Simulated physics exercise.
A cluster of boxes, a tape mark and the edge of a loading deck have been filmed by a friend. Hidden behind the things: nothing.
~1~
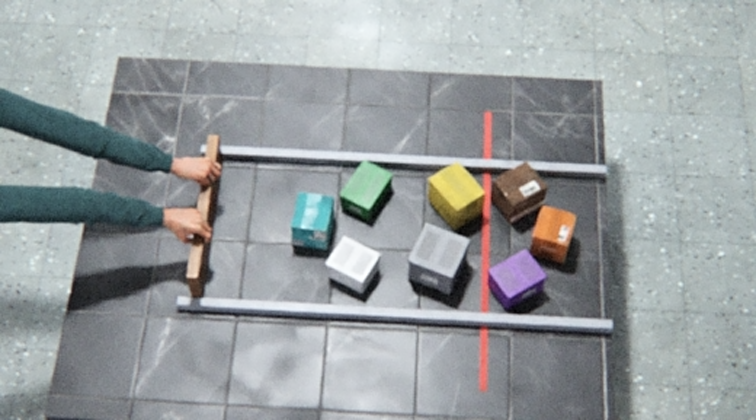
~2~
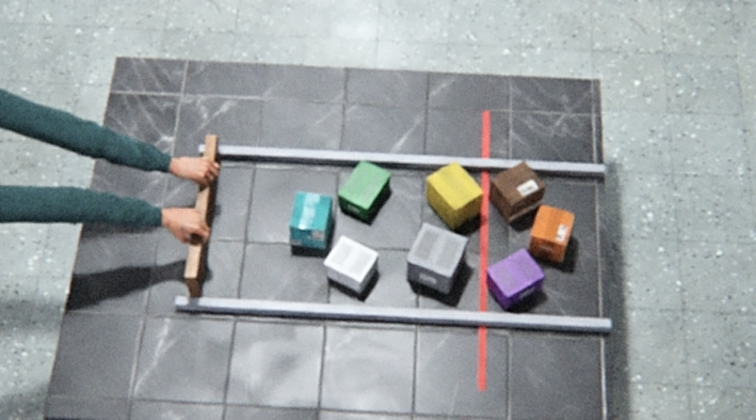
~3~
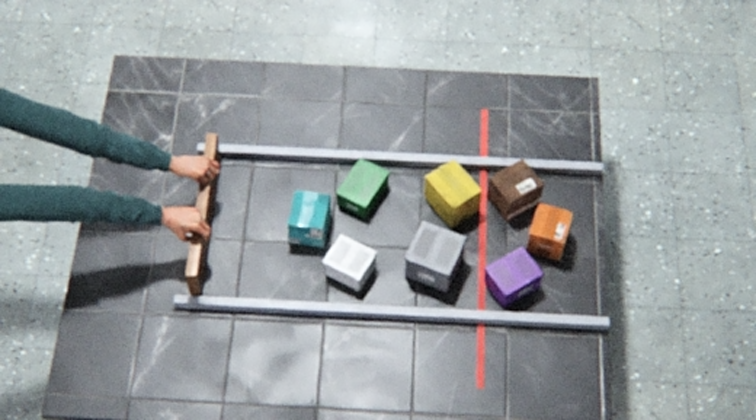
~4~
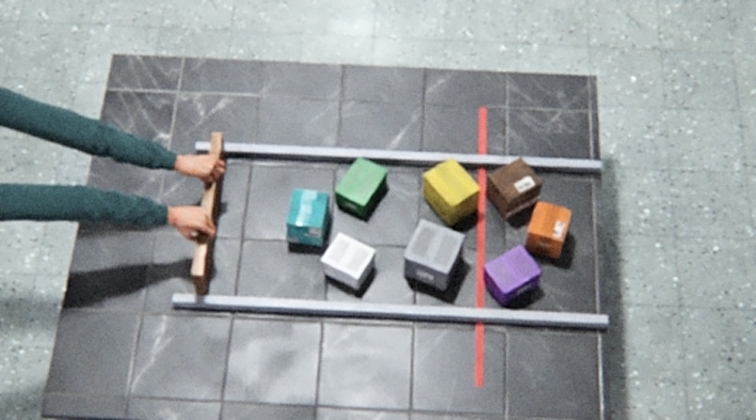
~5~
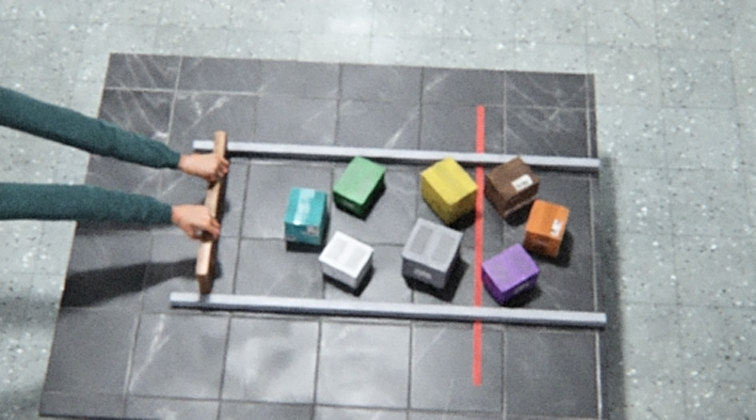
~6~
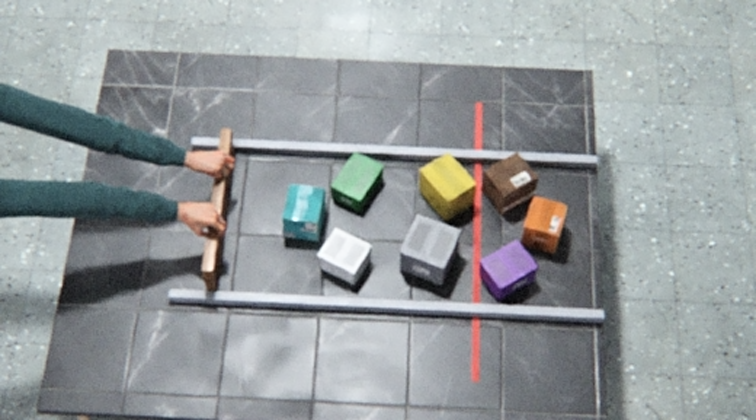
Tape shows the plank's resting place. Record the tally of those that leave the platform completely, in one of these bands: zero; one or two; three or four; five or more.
Tally: Zero.
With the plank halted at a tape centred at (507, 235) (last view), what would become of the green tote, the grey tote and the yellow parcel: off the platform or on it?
Short version: The green tote sits tight, the grey tote sits tight, the yellow parcel sits tight.
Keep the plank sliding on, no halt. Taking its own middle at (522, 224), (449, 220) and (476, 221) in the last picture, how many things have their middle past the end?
3, 0 and 0.
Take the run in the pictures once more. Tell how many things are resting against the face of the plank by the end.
3 in contact.
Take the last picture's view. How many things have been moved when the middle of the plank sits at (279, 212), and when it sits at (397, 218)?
So far 0, and 6 at the second.
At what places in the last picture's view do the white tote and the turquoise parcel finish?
You'll find the white tote at roughly (498, 257) and the turquoise parcel at roughly (496, 220).
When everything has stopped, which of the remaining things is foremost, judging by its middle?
Foremost, the purple tote.
Early on, none off yet; orange parcel at rest near (544, 225); brown parcel at rest near (509, 184); purple tote at rest near (508, 271).
A while later, none off yet; orange parcel at rest near (544, 225); brown parcel travelled a little near (525, 183); purple tote travelled about its own width near (546, 274).
Finally, the number that fall off is zero.
